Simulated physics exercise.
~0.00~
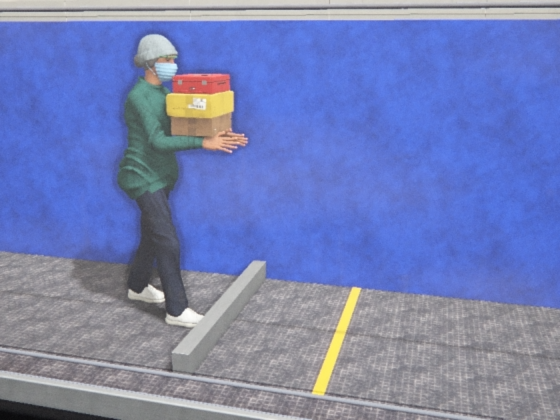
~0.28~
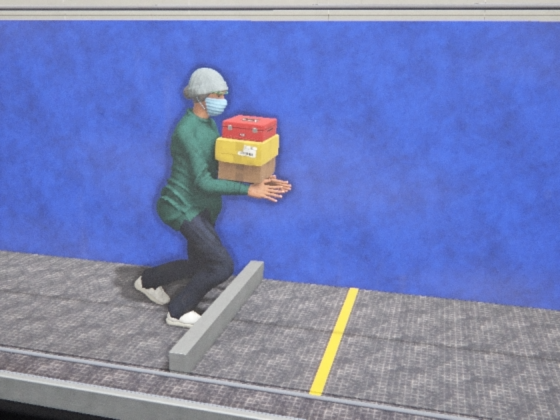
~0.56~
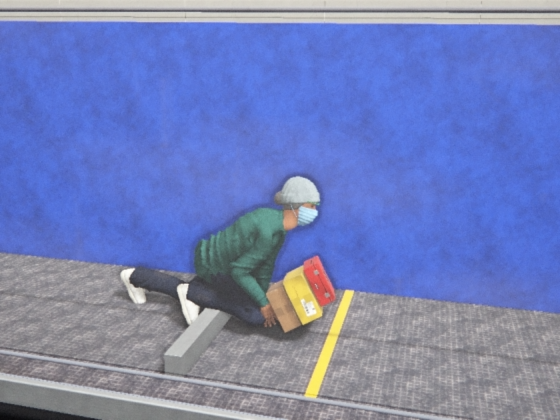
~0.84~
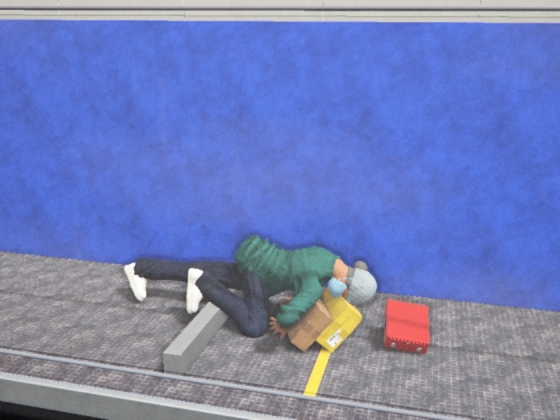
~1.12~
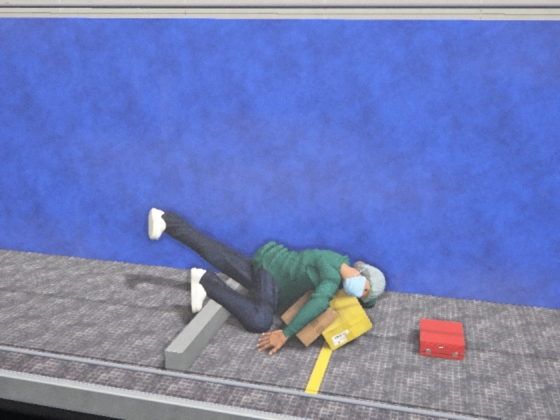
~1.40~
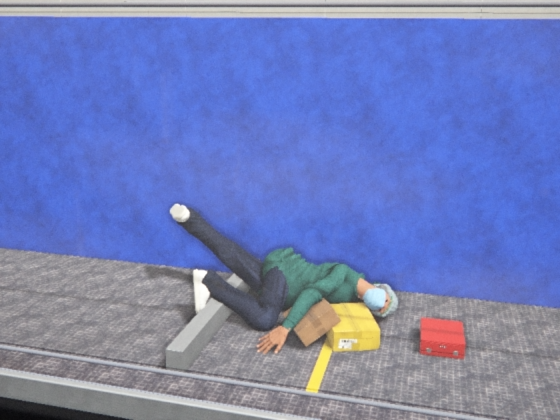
A masked person in a green sweater carried three stacked boxes toward a low rail, tripped over it and fell forward, spilling them. The red and yellow boxes ended up past the yellow line, while the brown one stopped just short.
